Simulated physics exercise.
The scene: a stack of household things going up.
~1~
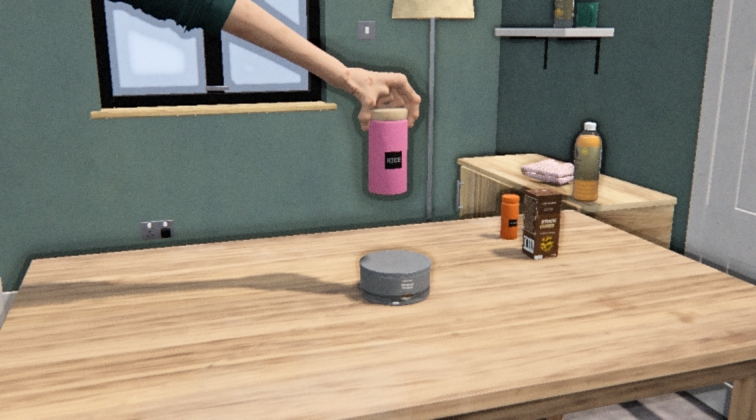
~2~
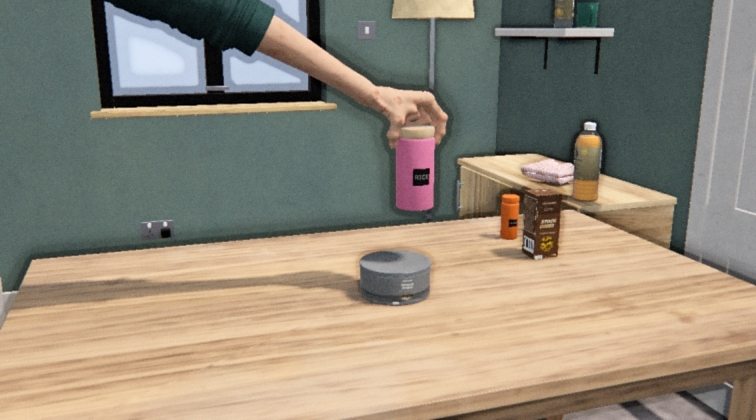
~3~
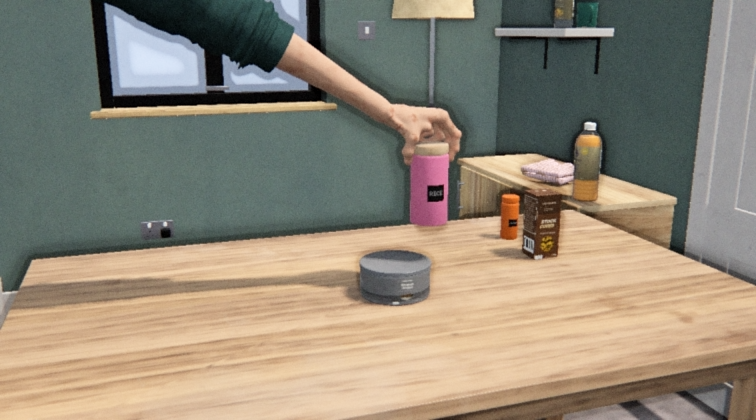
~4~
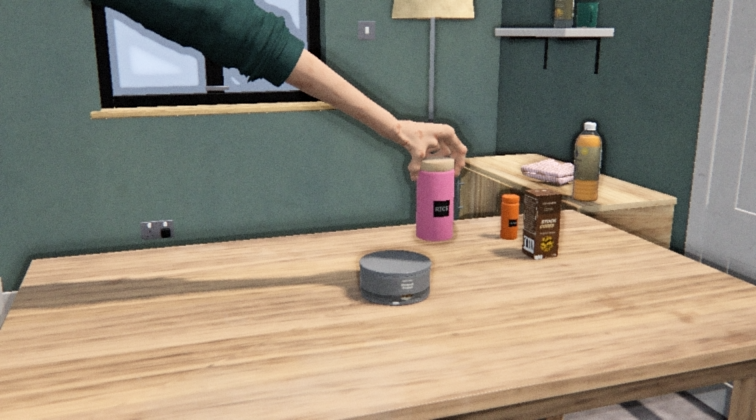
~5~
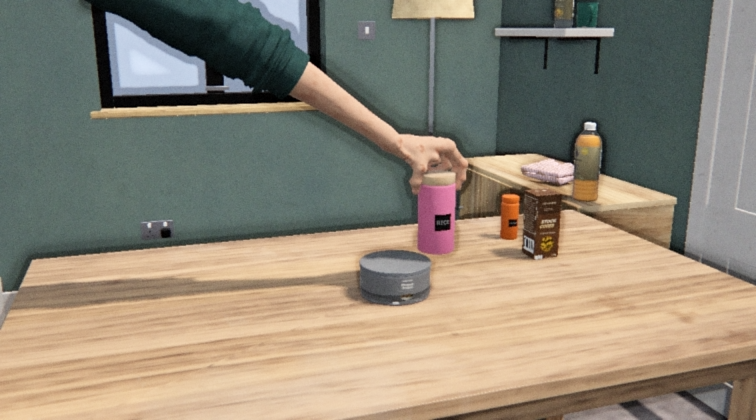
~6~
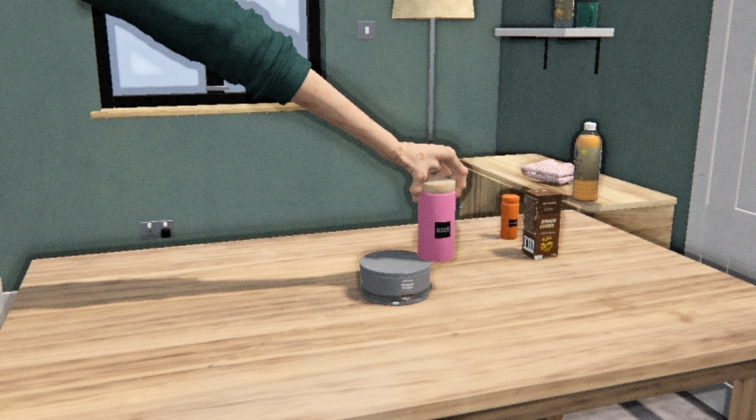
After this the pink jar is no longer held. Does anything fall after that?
The pile loses its balance.
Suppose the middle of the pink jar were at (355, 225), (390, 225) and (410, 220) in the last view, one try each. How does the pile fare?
In the first case it loses its balance; in the second case it holds; in the third case it holds.
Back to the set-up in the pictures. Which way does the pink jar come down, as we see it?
To the right.
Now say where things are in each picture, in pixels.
Still above its spot; pink jar (388, 150); grey tub (395, 277), in the first frame.
Still above its spot; pink jar (415, 167); orange shaker (510, 217), in the second frame.
Still above its spot; pink jar (429, 183); brown carton (541, 224), in the third frame.
Still above its spot; pink jar (435, 198); grey tub (395, 277), in the fourth frame.
Still above its spot; pink jar (436, 212); orange shaker (510, 217), in the fifth frame.
In place under the hand; pink jar (436, 219); brown carton (541, 224), in the sixth frame.
Then, 0.30 s past the last view, pink jar rocked 28° from its first pose near (452, 226).
Then, 0.40 s past the last view, pink jar now fallen.
Then, 0.50 s past the last view, things are still on the move.
Then, 2.20 s past the last view, nothing new.
Finally, fallen, pink jar; the other 3 still in place. Final places as the last picture's camera would see them, pink jar near (483, 268). The pile comes apart.
